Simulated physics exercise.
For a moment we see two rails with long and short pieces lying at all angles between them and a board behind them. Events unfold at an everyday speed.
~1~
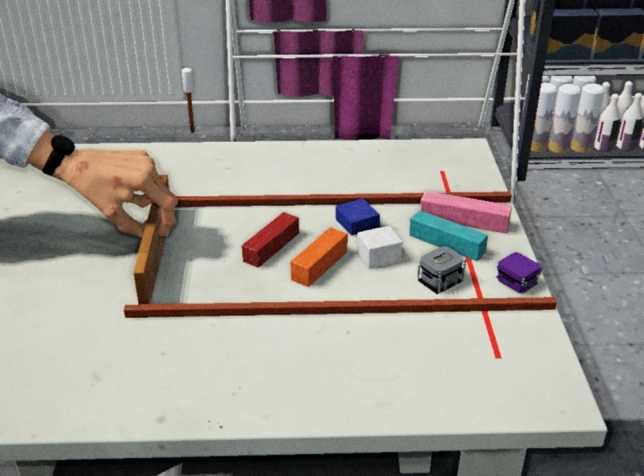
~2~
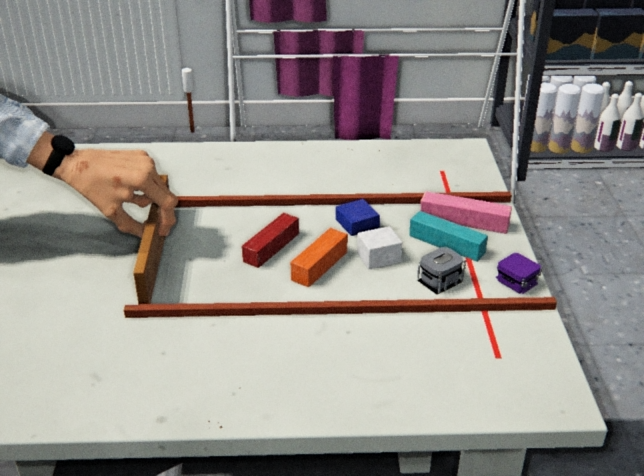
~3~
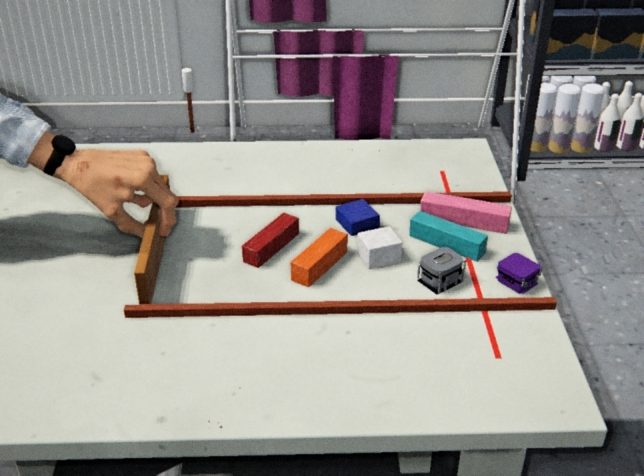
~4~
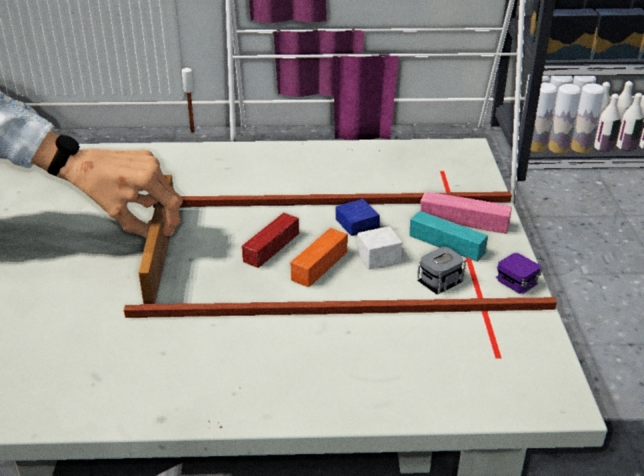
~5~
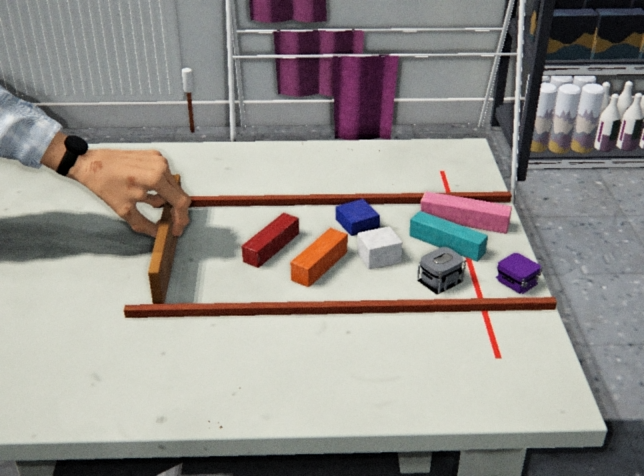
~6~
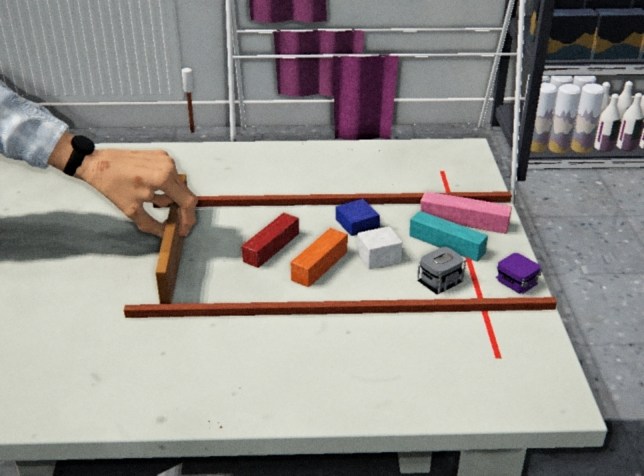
The video shows a hand holding an upright board at the left end of two rails on a white table, then sliding it slightly right, while the colourful bars and smaller pieces between the rails stay still.
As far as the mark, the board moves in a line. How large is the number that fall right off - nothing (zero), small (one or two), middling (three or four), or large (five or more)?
Small - one or two.
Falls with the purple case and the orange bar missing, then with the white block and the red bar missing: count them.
First 1, then 1.
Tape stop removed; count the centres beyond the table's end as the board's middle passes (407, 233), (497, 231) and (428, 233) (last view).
Taking the three positions in turn, the counts come to 0, 5 and 0.
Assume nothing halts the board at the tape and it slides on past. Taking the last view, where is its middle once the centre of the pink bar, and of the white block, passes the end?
First one: Around (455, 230). Other one: Around (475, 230).
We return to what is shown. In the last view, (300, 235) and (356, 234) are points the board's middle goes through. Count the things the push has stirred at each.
So 2, and at the other place 4.
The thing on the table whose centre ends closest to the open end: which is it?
The white block finishes closest.
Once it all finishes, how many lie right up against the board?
That would be 3 of them.
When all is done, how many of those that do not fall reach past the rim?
Looks like 2 of them.
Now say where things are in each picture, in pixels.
Purple case (518, 274); pink bar (465, 212); turquoise bar (448, 235); board (154, 237); tape (466, 250), in the first picture.
Pink bar (465, 212); blue block (357, 217), in the second picture.
Turquoise bar (448, 235); board (155, 237), in the third picture.
Purple case (518, 274); orange bar (320, 257), in the fourth picture.
Pink bar (465, 212); red bar (271, 239), in the fifth picture.
Purple case (518, 274); pink bar (465, 212); turquoise bar (448, 235); board (175, 237); tape (466, 250), in the sixth picture.
A little later, none off yet; purple case at rest near (518, 274); pink bar at rest near (465, 212); turquoise bar at rest near (448, 235).
When it is over, the number that fall off is one or two; down, pink bar and purple case.
